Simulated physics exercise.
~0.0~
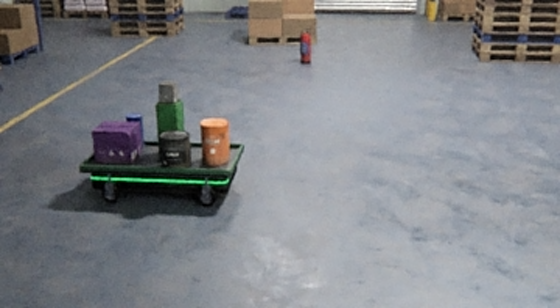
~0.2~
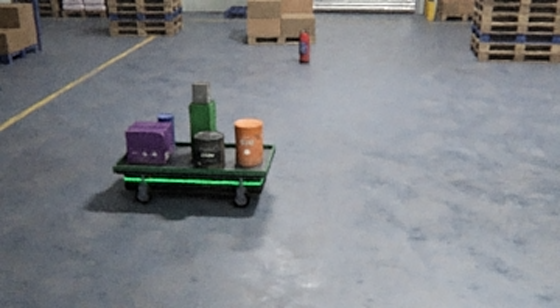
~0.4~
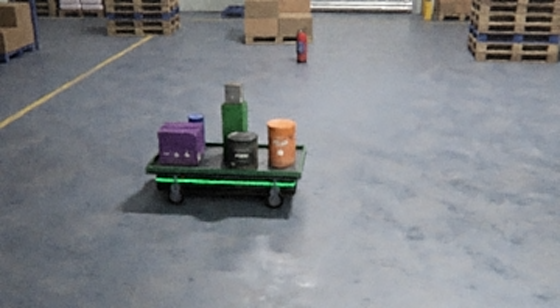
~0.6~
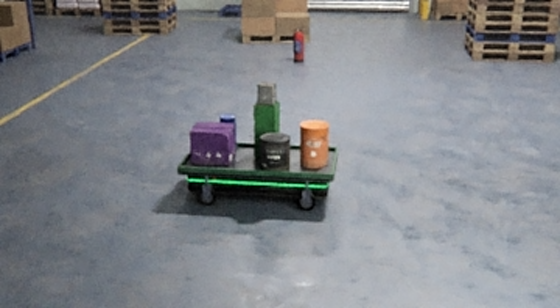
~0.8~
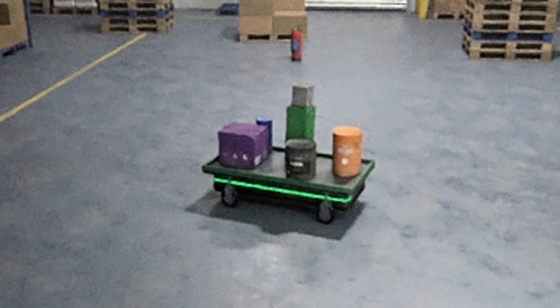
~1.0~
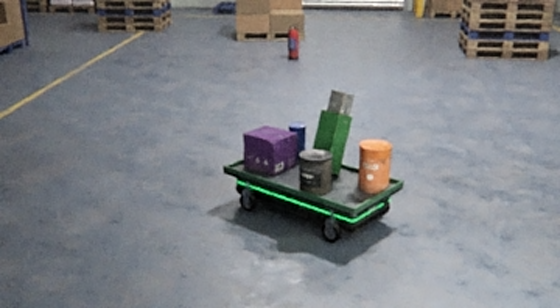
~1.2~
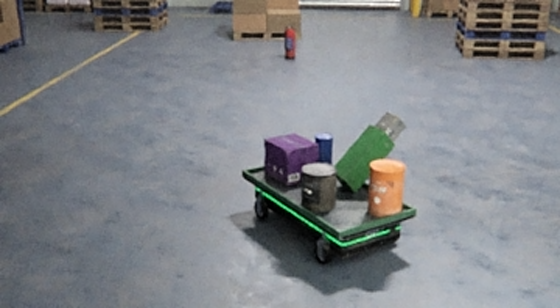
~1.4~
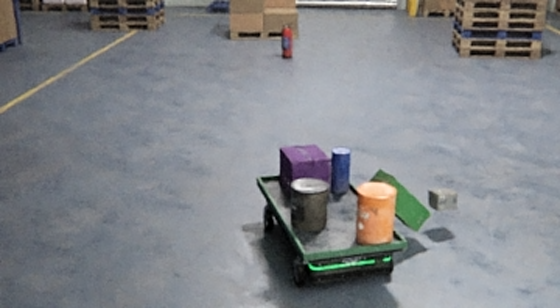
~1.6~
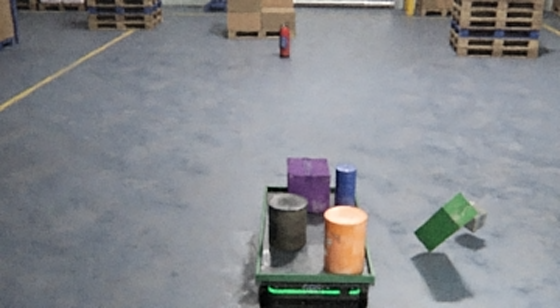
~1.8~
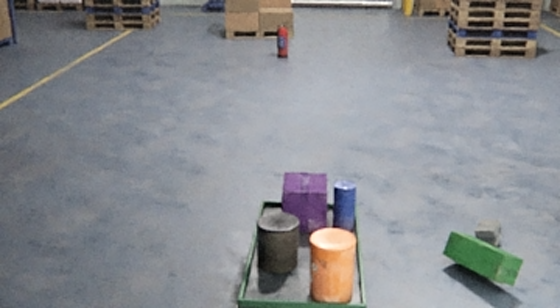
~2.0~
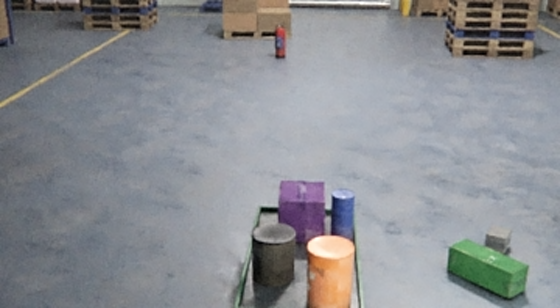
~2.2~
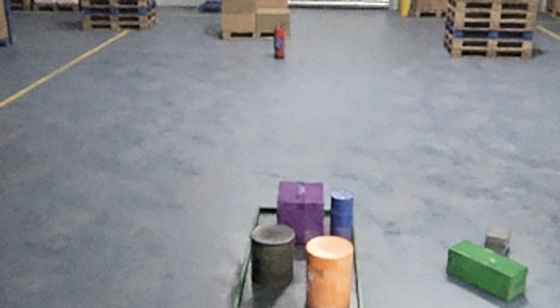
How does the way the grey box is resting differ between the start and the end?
At the start the grey box is upright on top of the green box on the cart. At the end it lies on its side on the floor.
A cart rolls right, turns toward the viewer, drops its green and grey boxes, and stops.
